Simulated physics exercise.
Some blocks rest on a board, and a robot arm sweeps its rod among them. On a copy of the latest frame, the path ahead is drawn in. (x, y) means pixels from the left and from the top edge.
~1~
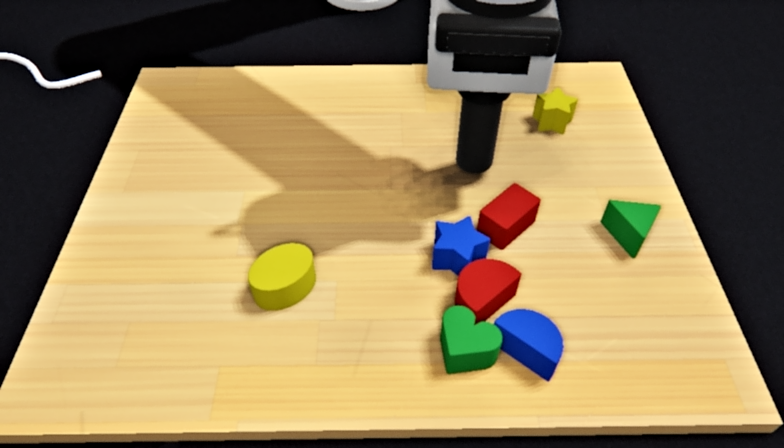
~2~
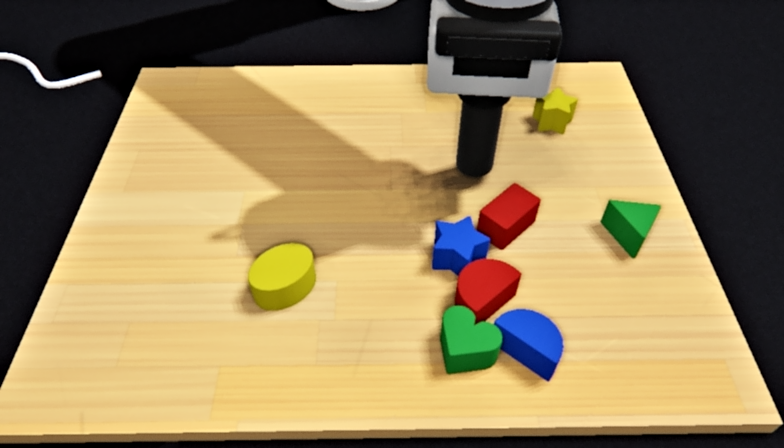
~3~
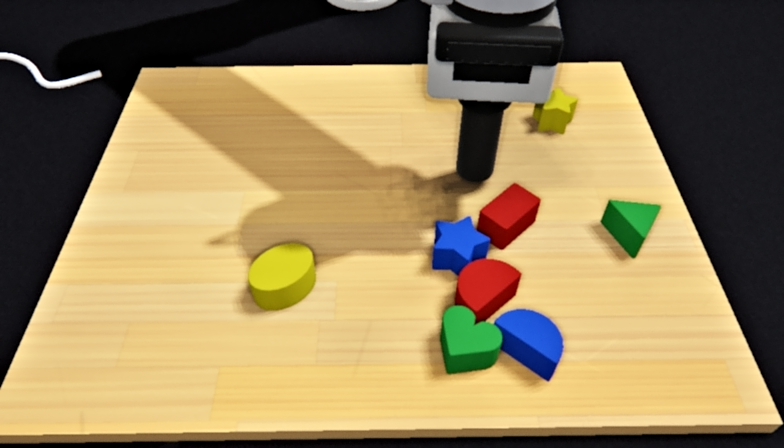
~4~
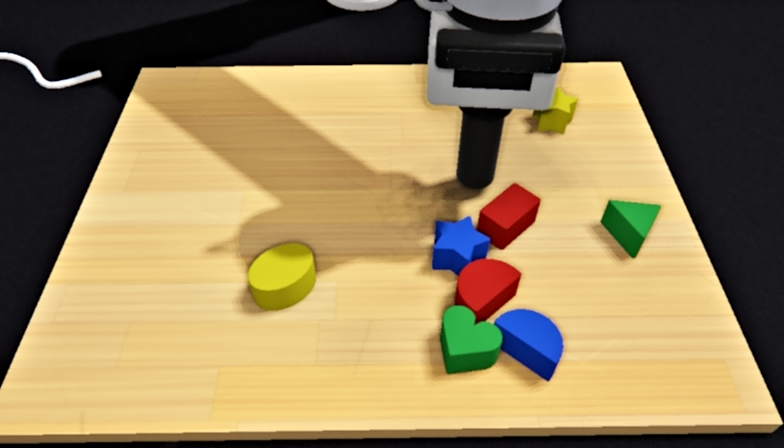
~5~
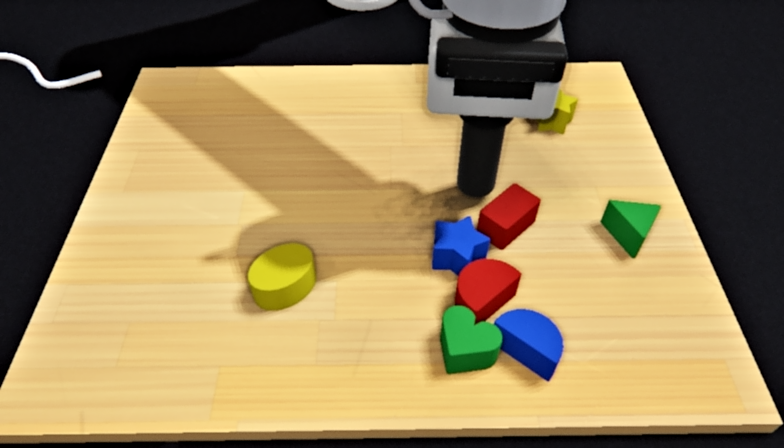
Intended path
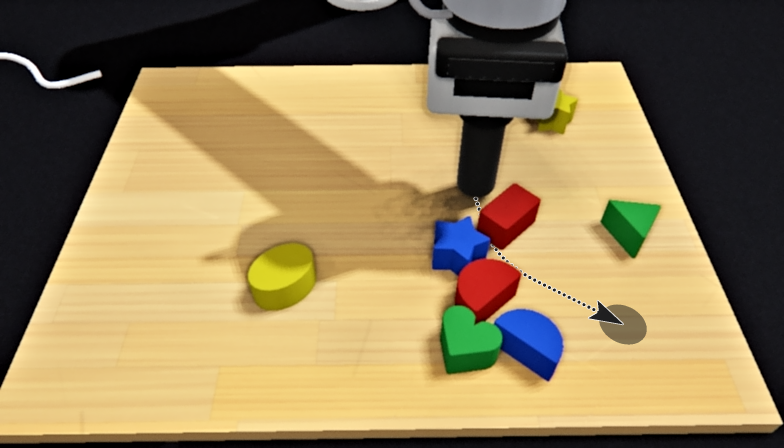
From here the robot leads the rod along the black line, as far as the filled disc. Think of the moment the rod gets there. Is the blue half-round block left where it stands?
I'd say yes.
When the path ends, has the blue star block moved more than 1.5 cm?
That would be a no.
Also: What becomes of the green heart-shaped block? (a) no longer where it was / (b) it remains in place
The correct letter is b.
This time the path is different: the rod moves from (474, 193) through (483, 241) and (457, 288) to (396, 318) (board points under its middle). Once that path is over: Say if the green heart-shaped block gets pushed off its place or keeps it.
It's moved.
The line goes from (474, 193) through (493, 244) and (549, 287) to (623, 324).
On the path given first. One third of the way, rod (494, 237); red rectangle (537, 226), turned 40° anticlockwise.
Two thirds of the way, rod (553, 280); red rectangle (560, 230), turned 90° anticlockwise.
At the end, rod (627, 317); blue star block unmoved; green heart-shaped block unmoved; red rectangle (560, 230), turned 90° anticlockwise; blue half-round block unmoved.
